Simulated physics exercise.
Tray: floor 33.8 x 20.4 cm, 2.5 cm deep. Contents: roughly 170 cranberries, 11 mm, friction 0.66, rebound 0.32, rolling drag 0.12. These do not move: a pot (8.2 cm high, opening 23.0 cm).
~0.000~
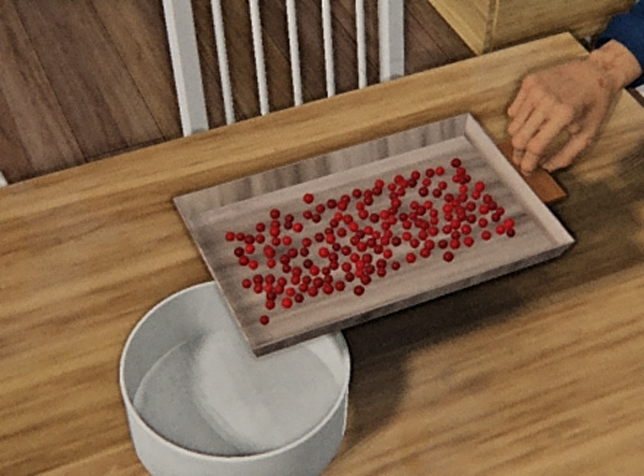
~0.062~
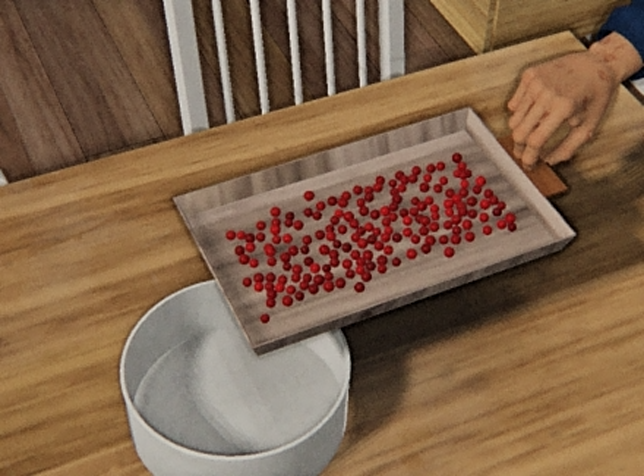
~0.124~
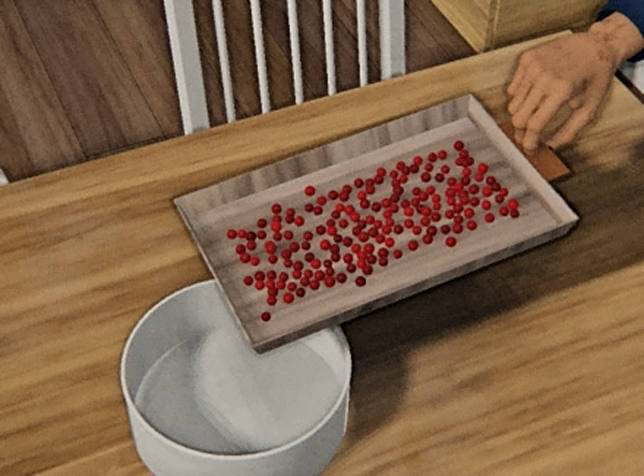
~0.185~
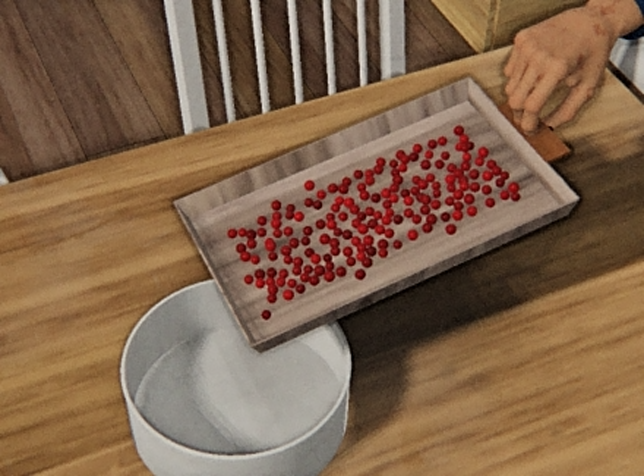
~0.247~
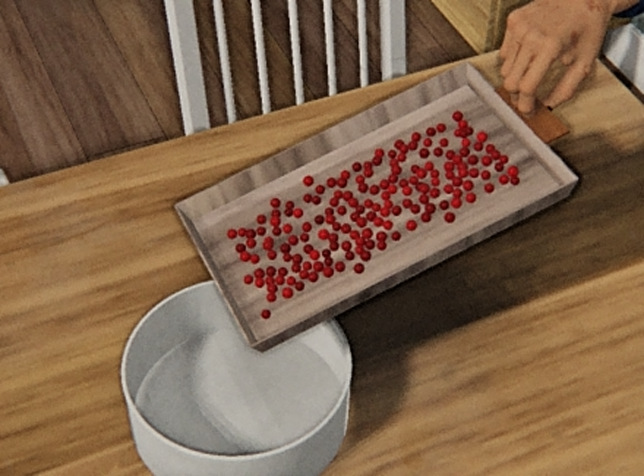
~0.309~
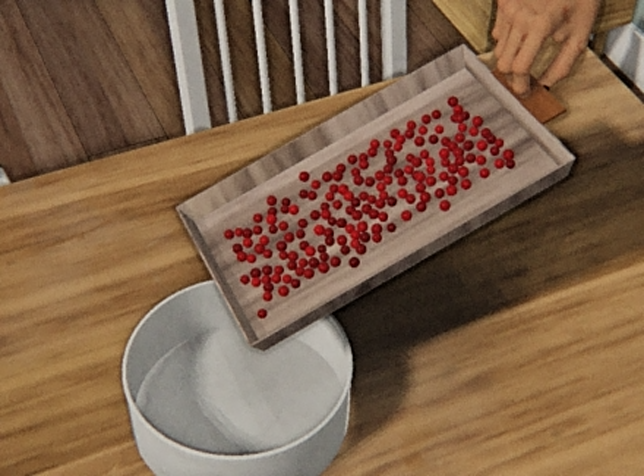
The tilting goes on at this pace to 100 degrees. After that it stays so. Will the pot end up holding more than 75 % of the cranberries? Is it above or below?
It comes out below.
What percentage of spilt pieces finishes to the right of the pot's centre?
Estimated share: 30 %.
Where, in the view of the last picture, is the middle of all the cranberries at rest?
Somewhere around (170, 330) in the final picture.
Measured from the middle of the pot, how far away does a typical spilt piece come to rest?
About 18 centimetres.
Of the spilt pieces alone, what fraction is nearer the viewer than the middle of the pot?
It works out to around 0 in a hundred.
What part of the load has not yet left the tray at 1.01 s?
Roughly 70 %.
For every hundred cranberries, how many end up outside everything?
Around 60 in a hundred end up there.
Then, at 0.69 s, tilt 48 degrees; tray 100 %; middle of all pieces on or above the table near (247, 223).
After 1.01 s, tilt 72 degrees; tray 70 %, pot 5 %, outside 15 %, in the air 10 %; middle of all pieces on or above the table near (208, 262).
After 1.30 s, tilt 95 degrees; tray 30 %, pot 20 %, outside 35 %, in the air 20 %; middle of all pieces on or above the table near (185, 292).
Then, at 1.58 s, tilt 100 degrees; pot 40 %, outside 60 %; middle of all pieces on or above the table near (169, 331).
By 2.3 s all is still; pot 40 %, outside 60 %.
